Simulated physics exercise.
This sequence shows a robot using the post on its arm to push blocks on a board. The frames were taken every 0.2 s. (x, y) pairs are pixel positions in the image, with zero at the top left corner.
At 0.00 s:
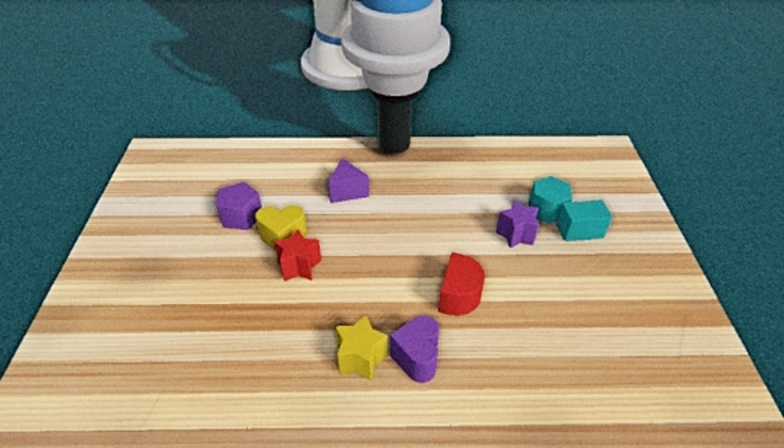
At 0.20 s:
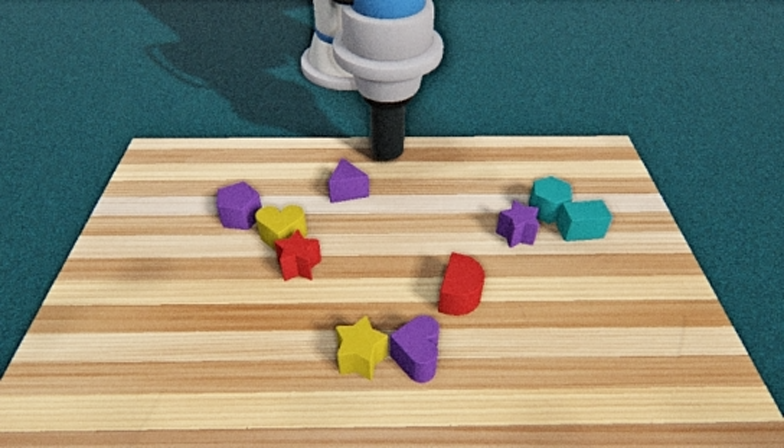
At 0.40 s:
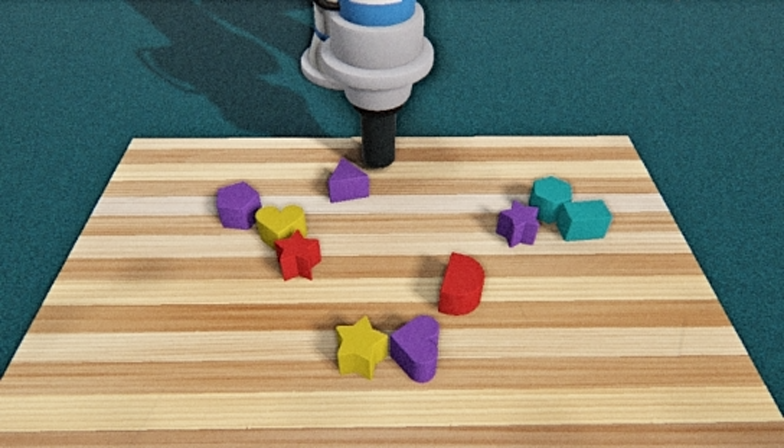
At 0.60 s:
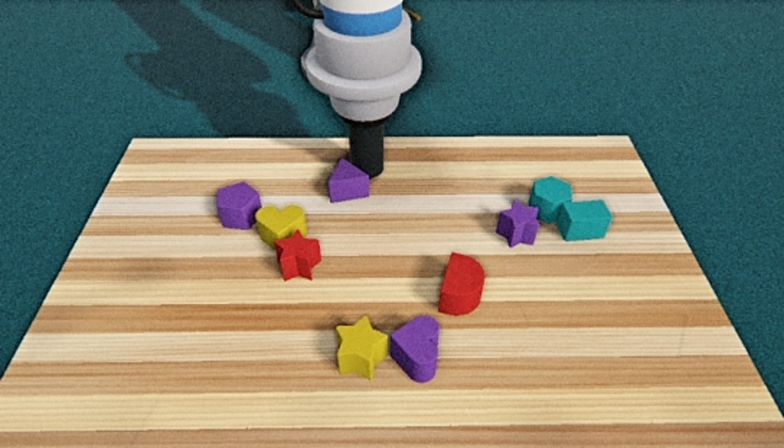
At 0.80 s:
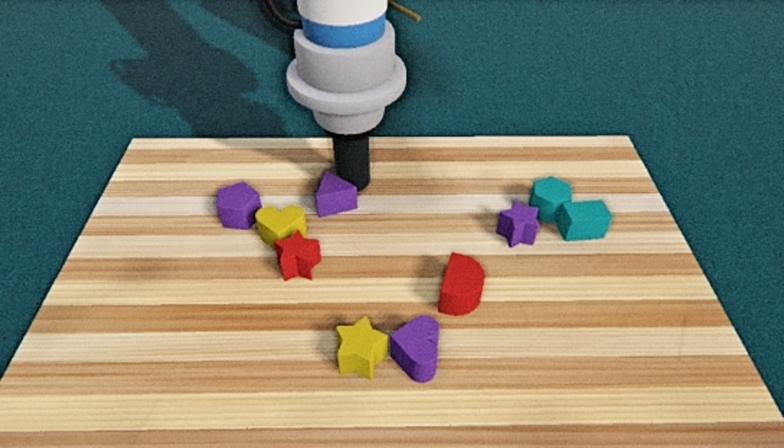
A robot arm lowered its black post toward the near left over a wooden board of colourful blocks, then nudged the purple triangular block slightly that way while the other blocks stayed still.
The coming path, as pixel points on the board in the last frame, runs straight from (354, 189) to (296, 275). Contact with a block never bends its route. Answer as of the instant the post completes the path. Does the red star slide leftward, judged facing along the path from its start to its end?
Yes, that is how it ends up.
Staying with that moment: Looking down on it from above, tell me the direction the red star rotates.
Verdict: Counterclockwise.
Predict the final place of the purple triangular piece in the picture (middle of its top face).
Near (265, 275).
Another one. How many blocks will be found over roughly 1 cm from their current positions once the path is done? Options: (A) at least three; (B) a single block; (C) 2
Correct choice: A.
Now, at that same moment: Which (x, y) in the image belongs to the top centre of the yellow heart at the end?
By then it is at (256, 227).
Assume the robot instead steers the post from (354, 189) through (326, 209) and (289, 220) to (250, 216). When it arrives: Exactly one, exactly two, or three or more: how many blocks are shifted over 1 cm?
My count: 3 or more.
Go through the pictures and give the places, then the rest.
In the first frame, lower end of the post at (395, 145), tops of blocks, purple five-sided block at (236, 195), yellow heart at (279, 216), red star at (296, 245), purple triangular piece at (346, 171).
In the second frame, post at (388, 151), blocks as before.
In the third frame, post at (379, 159), blocks as before.
In the fourth frame, post at (367, 170), blocks as before.
In the fifth frame, post at (353, 182), purple five-sided block at (236, 195), yellow heart at (279, 216), red star at (296, 245), purple triangular piece at (333, 184).
The first path, step by step. One third of the way, post at (335, 208); yellow heart at (271, 222), turned 30° clockwise; purple triangular piece at (313, 212).
Two thirds of the way, post at (314, 237); yellow heart at (257, 227), turned 80° clockwise; red star at (288, 268), turned 50° anticlockwise; purple triangular piece at (287, 242).
At the end, post at (294, 268); purple five-sided block not moved; yellow heart at (256, 227), turned 85° clockwise; red star at (271, 302), turned 55° anticlockwise; purple triangular piece at (265, 275).
